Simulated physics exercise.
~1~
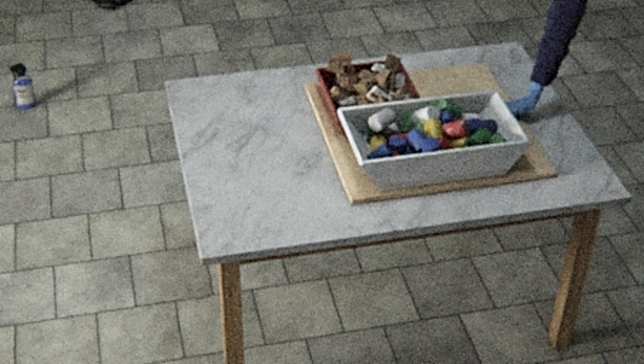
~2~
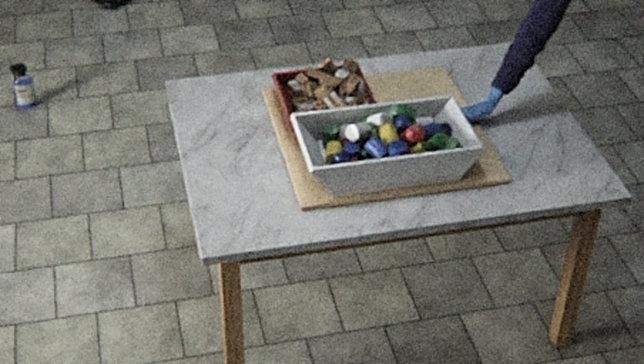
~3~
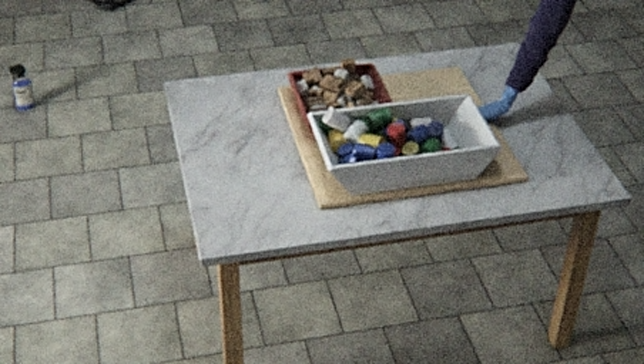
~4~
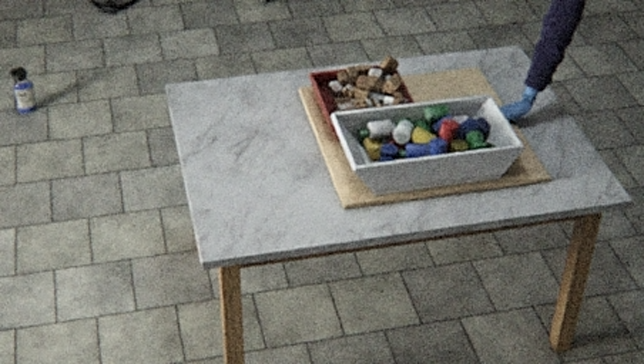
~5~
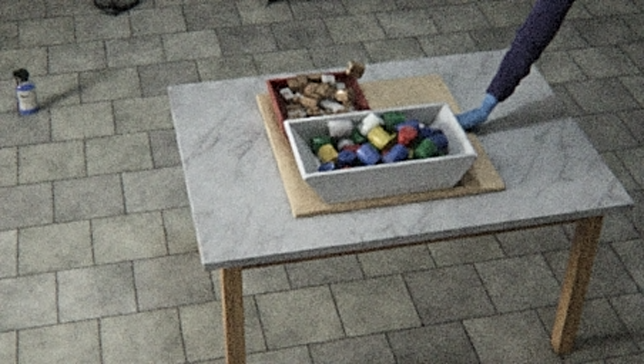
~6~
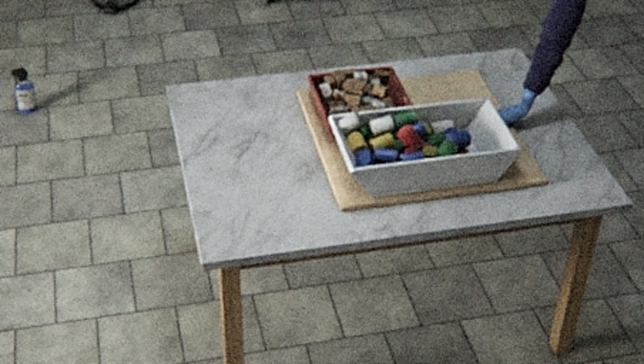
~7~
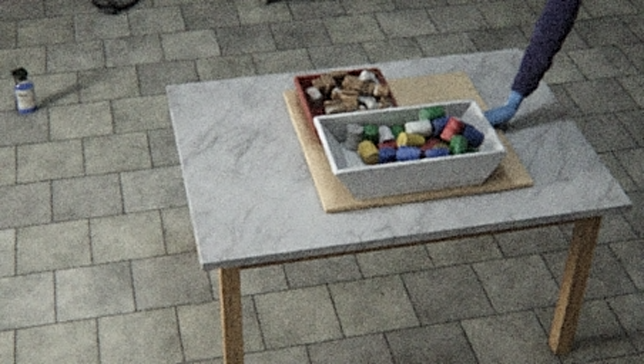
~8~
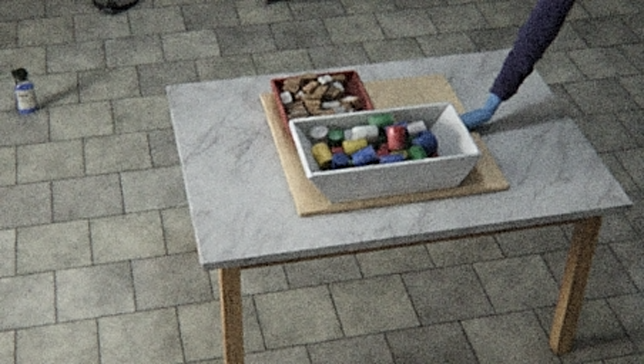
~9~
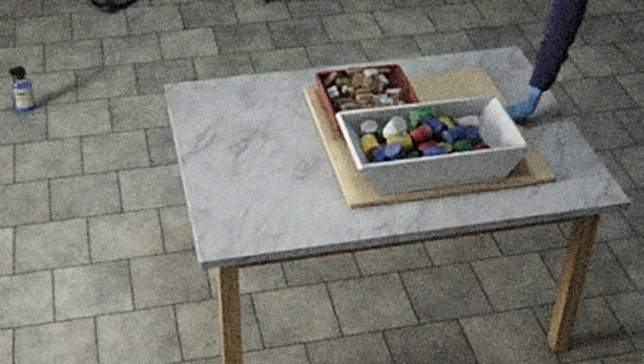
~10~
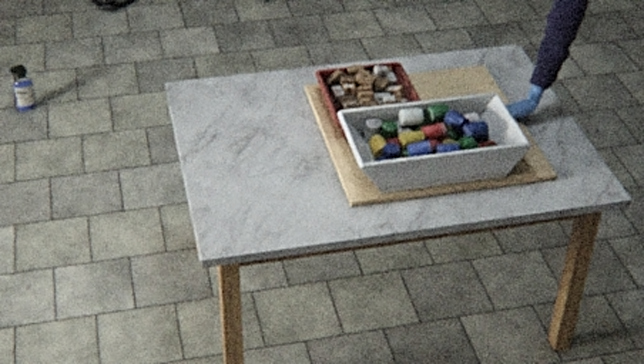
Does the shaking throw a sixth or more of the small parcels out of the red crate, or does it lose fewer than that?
The red crate loses fewer than a sixth of its parcels. They shift about as the board slides left and right, but none end up on the board or table.
